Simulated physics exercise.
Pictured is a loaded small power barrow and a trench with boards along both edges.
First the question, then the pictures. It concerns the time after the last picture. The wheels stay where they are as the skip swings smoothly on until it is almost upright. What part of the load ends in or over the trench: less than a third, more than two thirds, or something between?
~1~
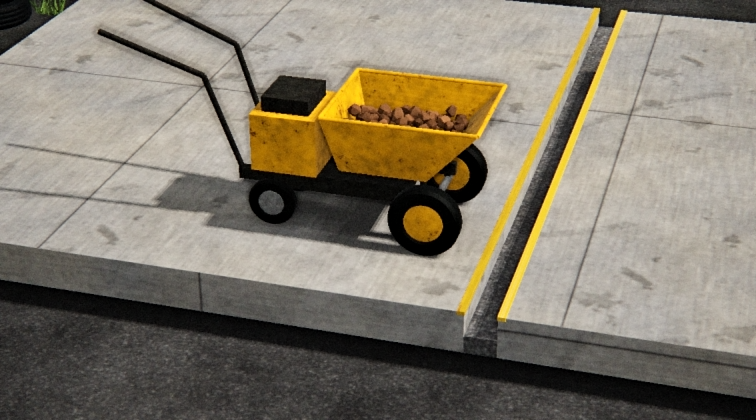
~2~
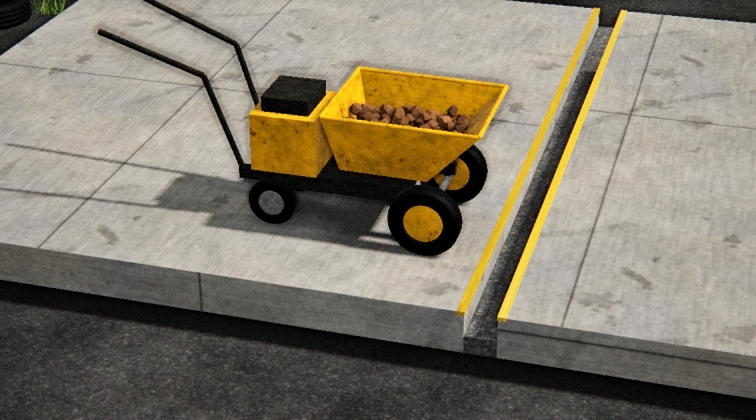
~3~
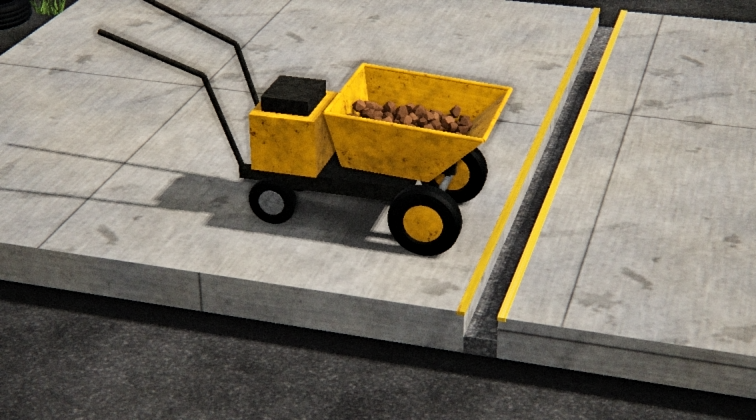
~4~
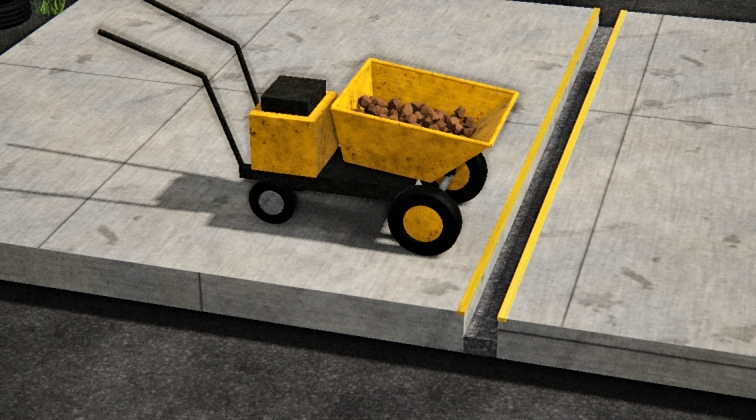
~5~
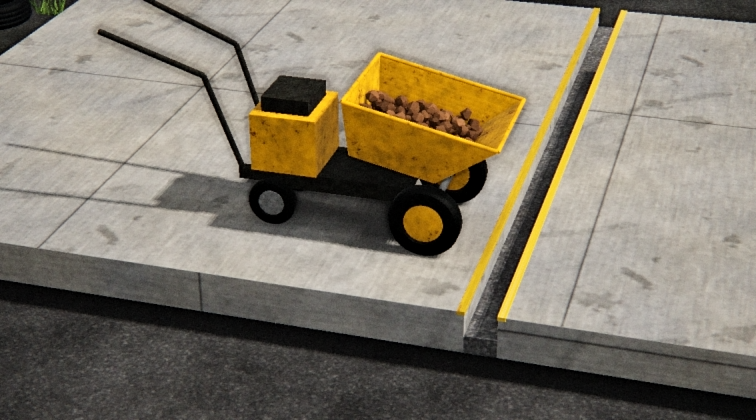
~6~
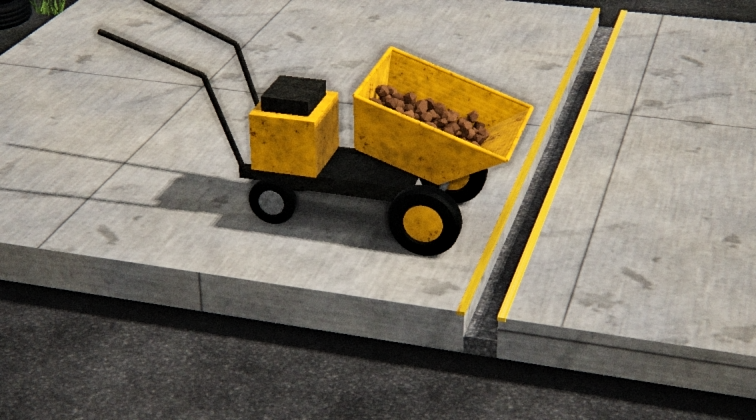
The share in the trench is short of a third.
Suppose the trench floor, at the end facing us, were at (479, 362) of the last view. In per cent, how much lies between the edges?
I'd put it at about 0 in a hundred.
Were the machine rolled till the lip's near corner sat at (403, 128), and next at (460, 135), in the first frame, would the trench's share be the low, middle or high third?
Okay, the first stop comes out as in the middle band and the second as under a third.
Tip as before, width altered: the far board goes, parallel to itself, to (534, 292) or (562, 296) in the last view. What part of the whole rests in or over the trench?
Lab note: Case 1 around 0 %, case 2 60 %.
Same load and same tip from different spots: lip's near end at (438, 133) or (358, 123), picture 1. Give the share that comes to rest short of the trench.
That would be roughly 0 in a hundred and then roughly 50 in a hundred.
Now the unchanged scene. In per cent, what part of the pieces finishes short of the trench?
Share: Near 0 %.
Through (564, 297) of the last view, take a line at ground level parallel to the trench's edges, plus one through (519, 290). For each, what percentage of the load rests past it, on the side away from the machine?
50 % and 80 %.
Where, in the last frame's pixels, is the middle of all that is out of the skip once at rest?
Resting centre, last frame: Roughly (594, 241).
Soon after the last picture, skip tipped steeply; all in the skip.
A little later, skip tipped right over; nearly all in the skip; a small part beyond it.
Later still, skip tipped right over; about a quarter in the skip; most beyond it.
At rest, skip tipped right over; about a quarter in the skip; none in or heaped over the trench; most beyond it.
